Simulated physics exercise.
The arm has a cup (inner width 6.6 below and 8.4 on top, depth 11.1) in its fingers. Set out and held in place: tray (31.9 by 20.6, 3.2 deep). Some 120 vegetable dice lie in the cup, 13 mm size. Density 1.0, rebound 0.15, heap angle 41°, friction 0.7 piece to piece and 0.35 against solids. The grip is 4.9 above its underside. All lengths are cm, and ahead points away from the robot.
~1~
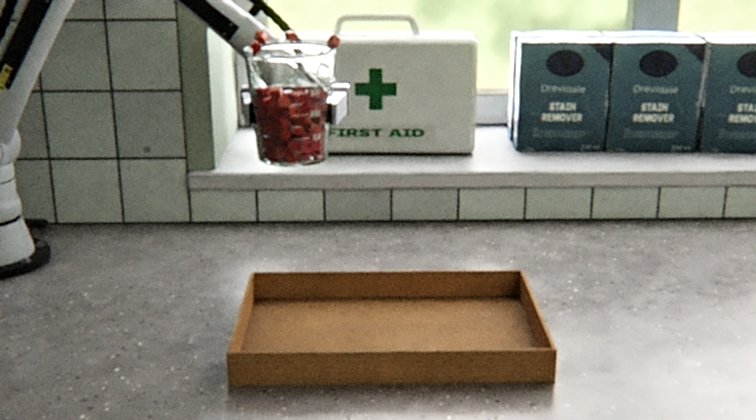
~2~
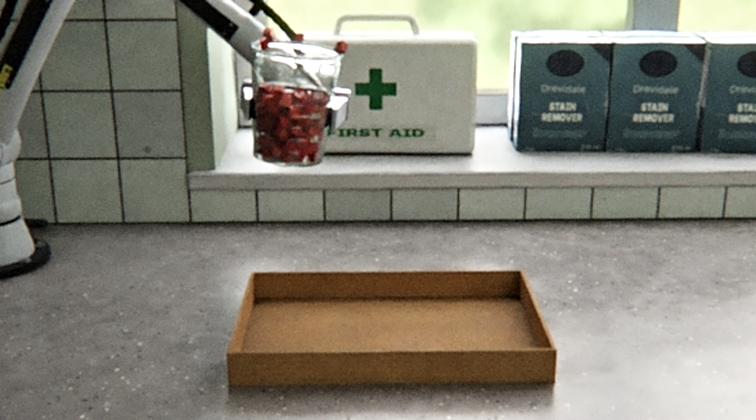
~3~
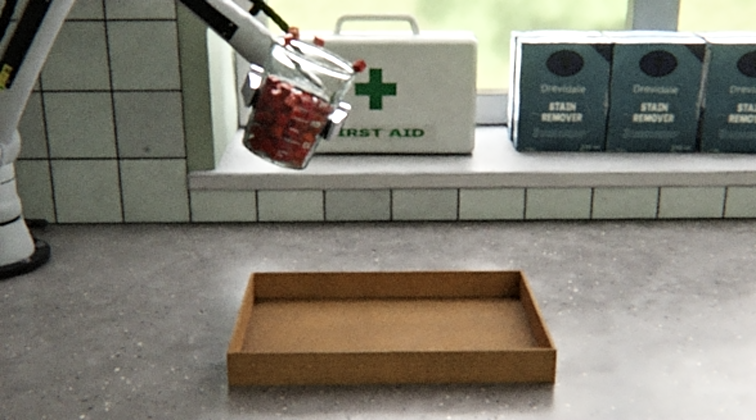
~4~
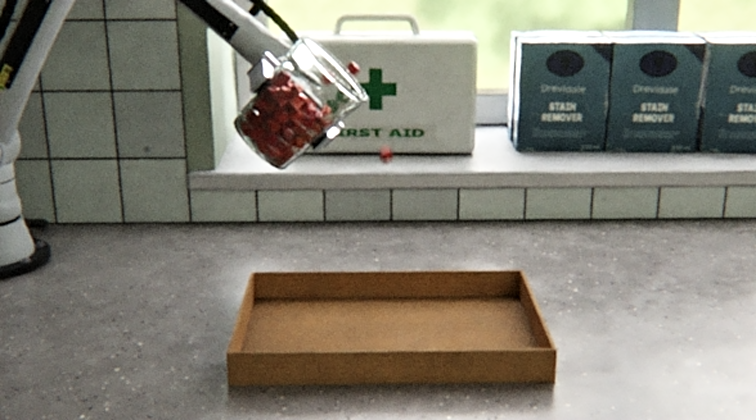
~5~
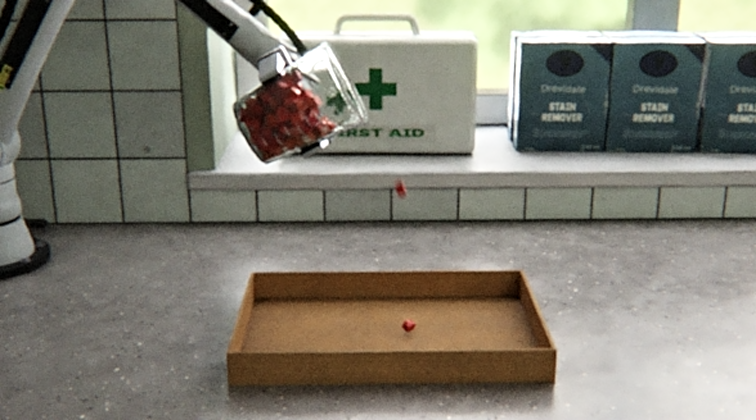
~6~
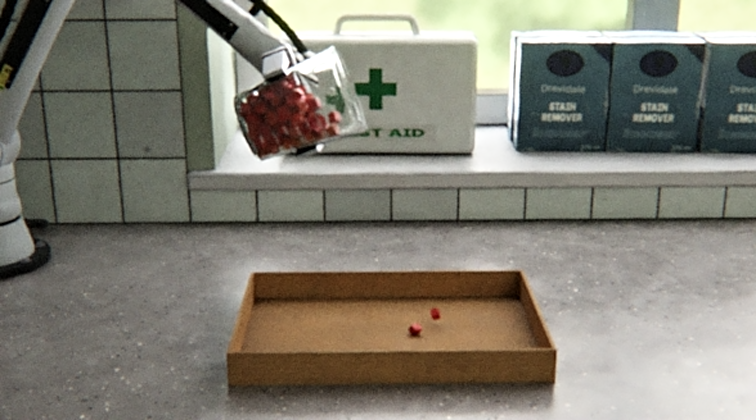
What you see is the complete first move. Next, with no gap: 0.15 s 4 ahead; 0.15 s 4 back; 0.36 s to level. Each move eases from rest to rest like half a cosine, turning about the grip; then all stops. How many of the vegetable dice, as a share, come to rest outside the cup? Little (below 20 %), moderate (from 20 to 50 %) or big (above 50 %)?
A little share, below 20 %, ends outside the cup.
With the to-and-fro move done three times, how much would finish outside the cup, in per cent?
In that case some 5 per cent.
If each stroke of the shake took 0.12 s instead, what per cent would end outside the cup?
Then about 10 per cent.
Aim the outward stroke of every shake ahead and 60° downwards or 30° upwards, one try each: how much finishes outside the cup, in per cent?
About 0 and 5 per cent.
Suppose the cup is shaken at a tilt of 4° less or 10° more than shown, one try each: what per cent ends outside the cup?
About 5 and 10 per cent.
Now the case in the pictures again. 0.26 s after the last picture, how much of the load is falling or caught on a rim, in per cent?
Some 1 per cent.
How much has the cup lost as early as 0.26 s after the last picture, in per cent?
Near 0 per cent so far.
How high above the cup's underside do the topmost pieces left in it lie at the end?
Some 10.0 cm.
Then, 0.26 s later, tilted 69° forward, highest piece 27 above the table; 117 in the cup, 2 in the tray, 1 in flight or on a rim.
Then, 0.53 s later, tilted 20° forward, highest piece 30 above the table; 116 in the cup, 4 in the tray.
Then, 0.86 s later, level, highest piece 30 above the table; 116 in the cup, 4 in the tray.
Then, 1.91 s later, level, highest piece 30 above the table; 116 in the cup, 4 in the tray.
At rest, 116 in the cup, 4 in the tray. That is 3 % outside the cup.
